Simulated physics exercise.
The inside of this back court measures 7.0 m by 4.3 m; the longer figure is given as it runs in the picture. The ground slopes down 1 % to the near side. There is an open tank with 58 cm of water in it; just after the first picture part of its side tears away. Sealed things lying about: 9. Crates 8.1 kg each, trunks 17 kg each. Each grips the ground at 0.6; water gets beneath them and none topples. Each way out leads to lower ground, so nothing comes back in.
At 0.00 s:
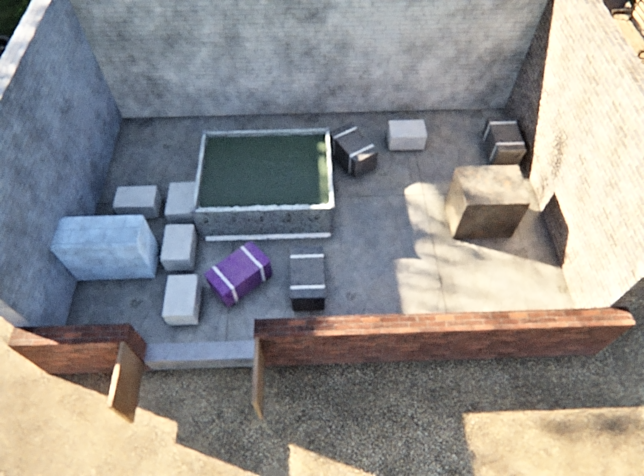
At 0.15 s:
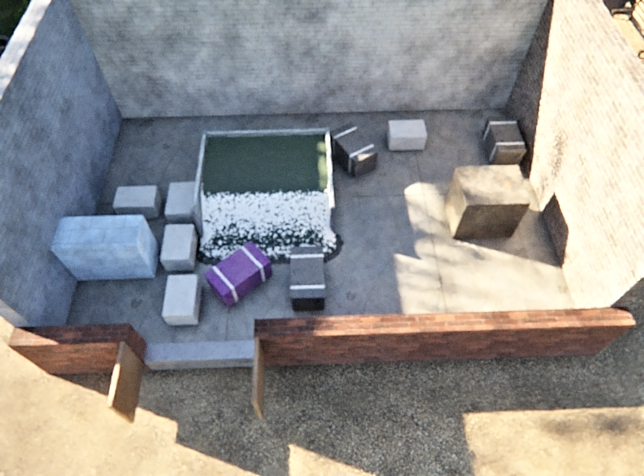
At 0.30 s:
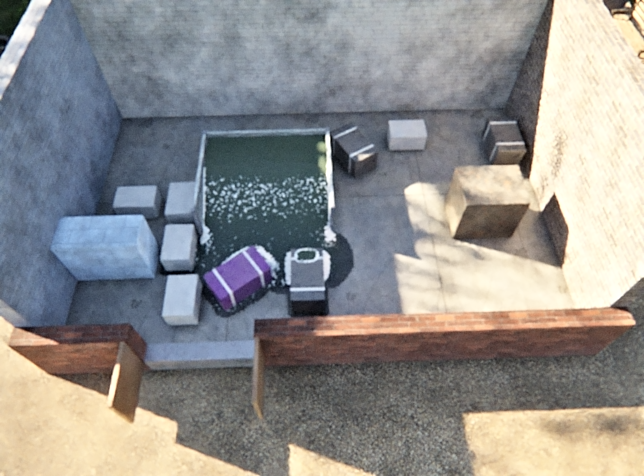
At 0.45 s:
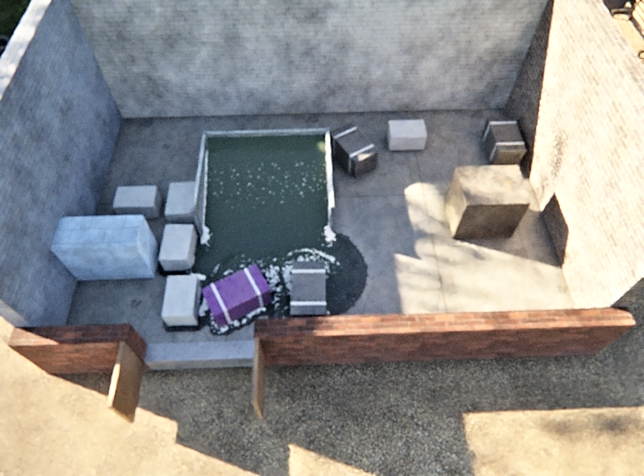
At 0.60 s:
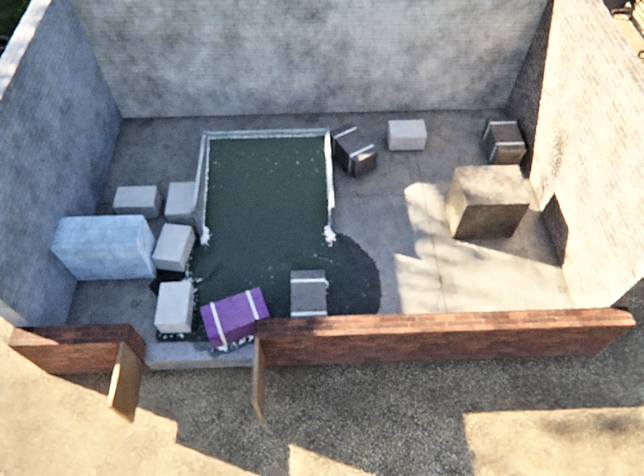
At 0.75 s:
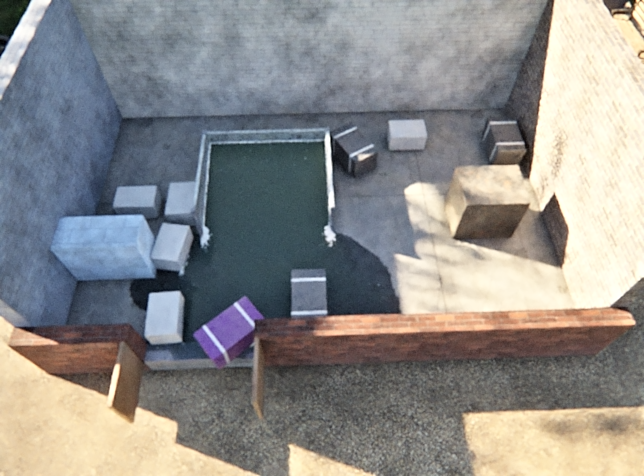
Dark water poured from the near side of an open tank in a walled yard and spread across the floor, pushing the purple trunk toward the front gap and shifting a few pale crates nearby.
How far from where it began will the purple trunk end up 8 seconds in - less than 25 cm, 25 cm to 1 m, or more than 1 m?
It moves a long way.
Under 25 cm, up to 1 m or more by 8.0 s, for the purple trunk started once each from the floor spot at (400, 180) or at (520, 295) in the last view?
In that order: It hardly budges; it goes a long way.
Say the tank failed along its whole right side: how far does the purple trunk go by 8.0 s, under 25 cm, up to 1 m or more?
Under that change, the purple trunk budges a short distance.
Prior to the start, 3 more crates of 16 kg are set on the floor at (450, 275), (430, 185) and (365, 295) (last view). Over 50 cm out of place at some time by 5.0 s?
Listed order gives above the limit, within the limit, above the limit.
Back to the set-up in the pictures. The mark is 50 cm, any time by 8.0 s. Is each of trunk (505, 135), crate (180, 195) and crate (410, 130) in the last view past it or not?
First one went too far, second one stayed inside, third one stayed inside.
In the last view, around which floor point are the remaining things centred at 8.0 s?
Near (308, 197).
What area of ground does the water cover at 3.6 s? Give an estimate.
Wet: Near 16 m2.
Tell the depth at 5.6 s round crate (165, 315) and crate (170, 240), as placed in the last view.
Depth approx. 5 cm / 3 cm.
After 1.6 s the purple trunk has gone out; 1 of 9 are out; 2 afloat.
After 3.6 s the purple trunk has gone out; 1 of 9 are out; 2 afloat.
After 5.6 s the purple trunk has gone out; 1 of 9 are out; 2 afloat.
After 8.0 s the purple trunk has gone out; 1 of 9 are out; 0 afloat.
